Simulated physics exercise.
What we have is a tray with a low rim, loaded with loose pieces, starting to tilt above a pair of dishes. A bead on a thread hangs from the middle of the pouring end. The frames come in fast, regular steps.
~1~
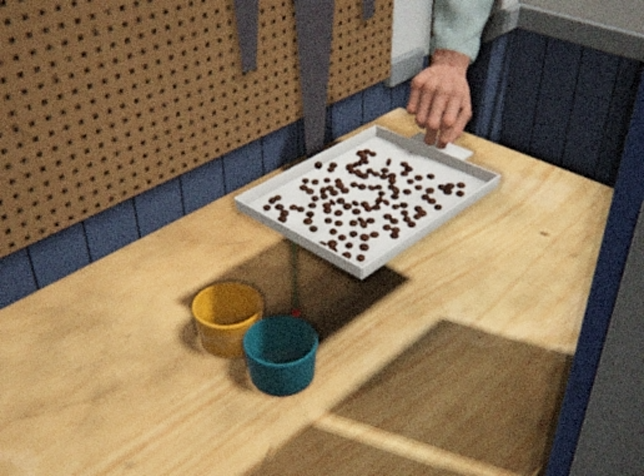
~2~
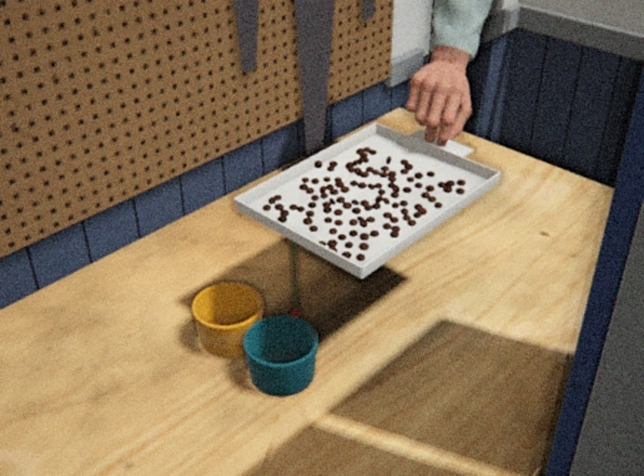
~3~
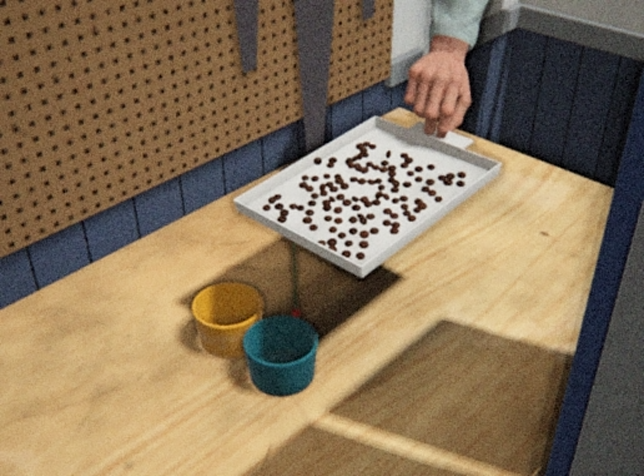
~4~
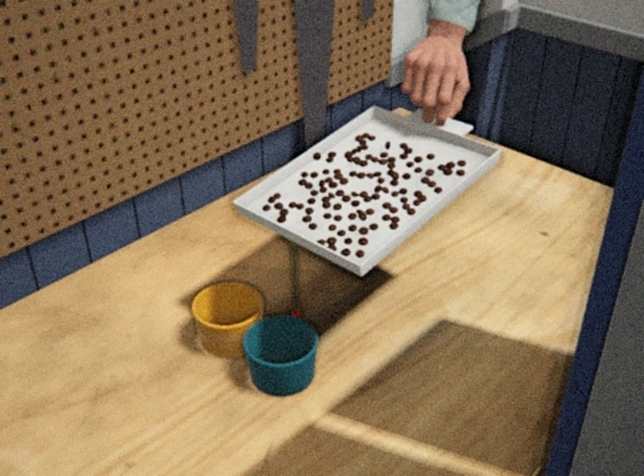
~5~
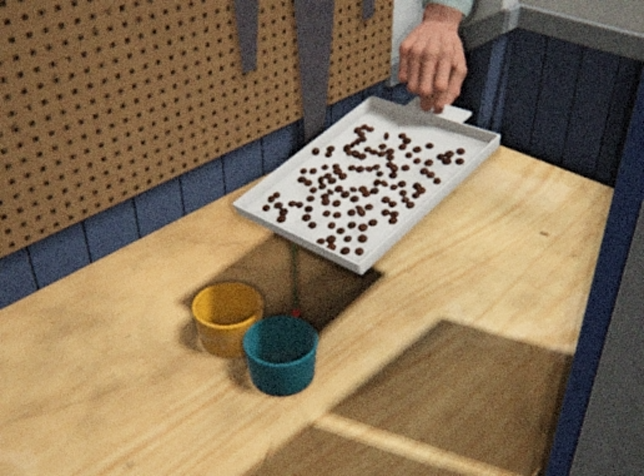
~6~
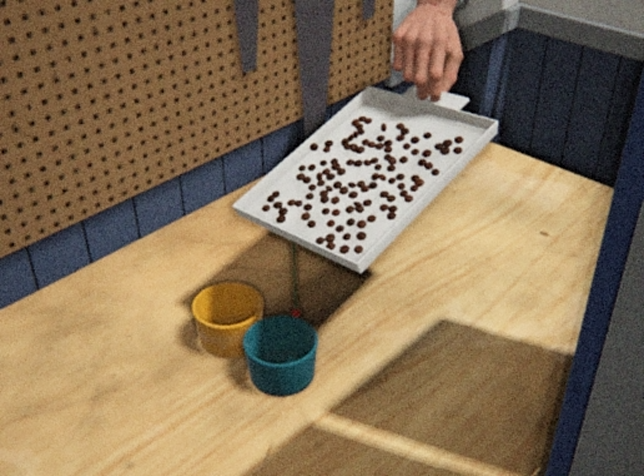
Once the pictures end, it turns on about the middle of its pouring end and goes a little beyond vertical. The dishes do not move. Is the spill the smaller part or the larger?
In the dishes lies the larger part of it.
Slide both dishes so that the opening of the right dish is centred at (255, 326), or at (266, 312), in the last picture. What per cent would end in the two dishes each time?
Roughly 70 per cent, and 50 per cent.
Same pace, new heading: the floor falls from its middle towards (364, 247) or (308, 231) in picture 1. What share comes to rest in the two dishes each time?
Roughly 0 per cent, and 60 per cent.
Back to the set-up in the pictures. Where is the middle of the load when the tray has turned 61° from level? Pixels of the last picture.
Near (284, 202).
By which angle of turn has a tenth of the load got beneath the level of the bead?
Around 100° of tilt.
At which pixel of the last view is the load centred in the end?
Around (236, 339).
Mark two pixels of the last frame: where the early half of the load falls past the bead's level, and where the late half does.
First near (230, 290), later near (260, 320).
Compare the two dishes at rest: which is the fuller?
It is left.
Soon, tray tipped steeply; all on the tray.
A while on, tray tipped past a quarter turn; most on the tray; a small part in the left dish; a stray few outside both; a stray few in the air.
Towards the end, tray tipped past a quarter turn; about a quarter in the right dish; about half in the left dish; about a quarter outside both.
Finally, tray tipped past a quarter turn; about a quarter in the right dish; about half in the left dish; about a quarter outside both.
